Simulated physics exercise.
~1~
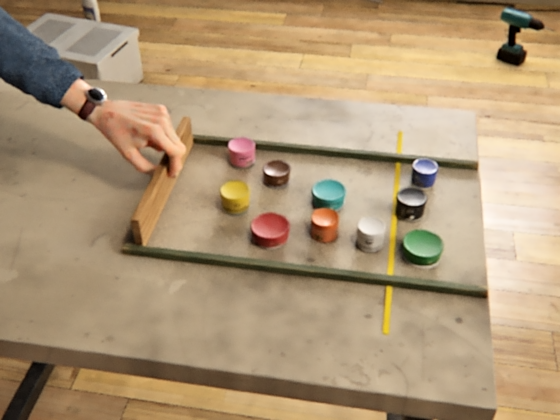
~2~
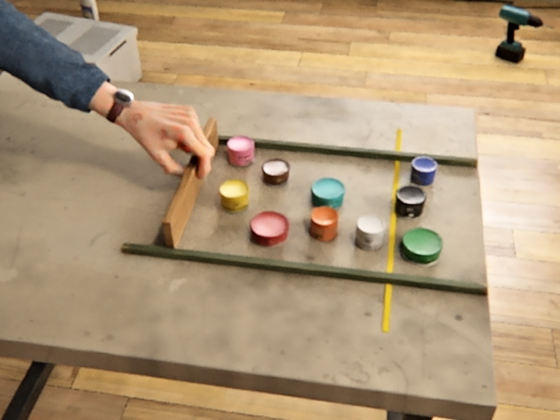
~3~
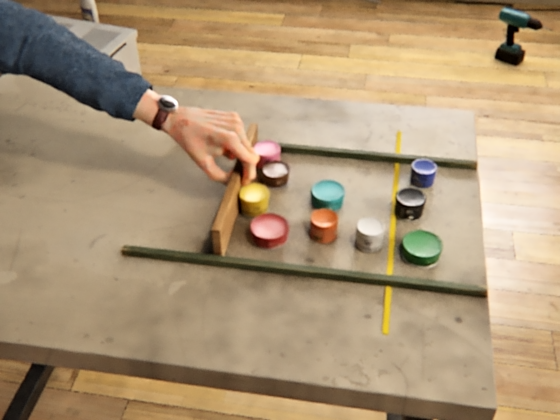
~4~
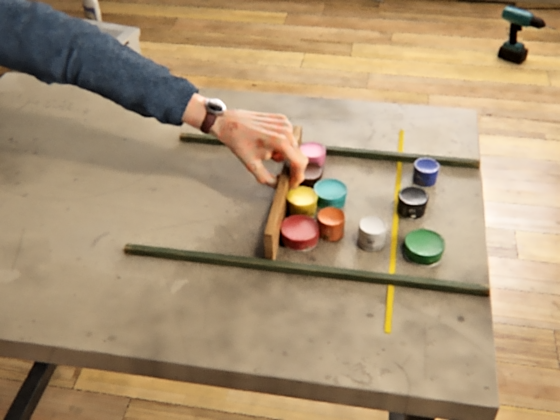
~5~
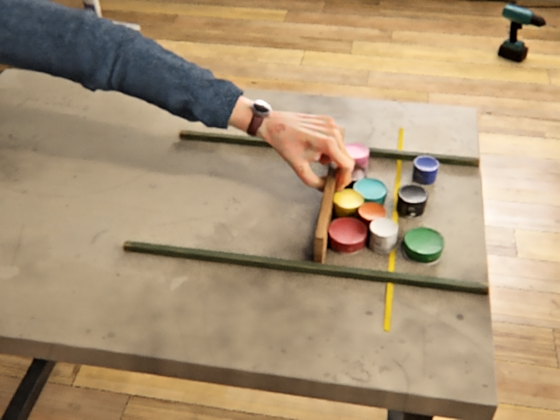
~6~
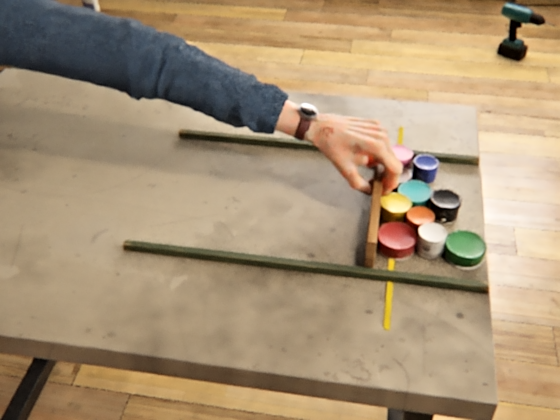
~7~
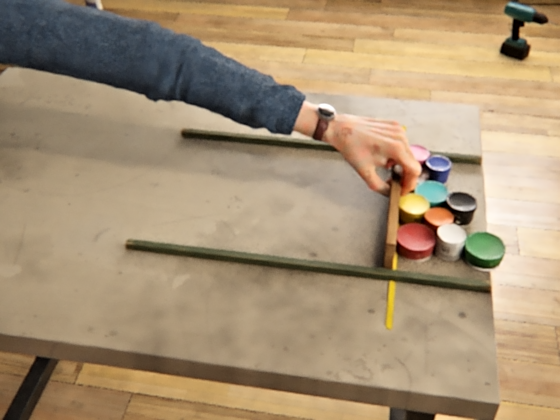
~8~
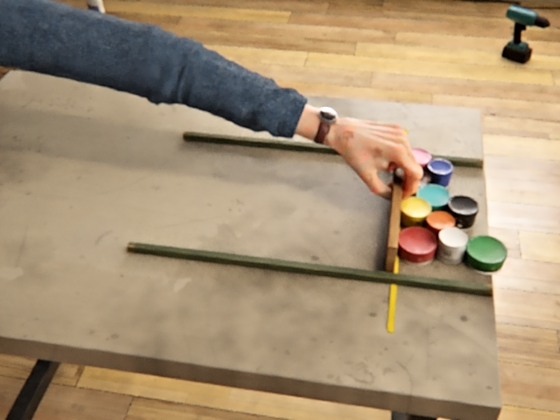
A hand slid a wooden board to the right between two green rails, gathering small colourful paint tins ahead of it, until the board reached the yellow strip and stopped, leaving the tins bunched near the table's right edge with none fallen.
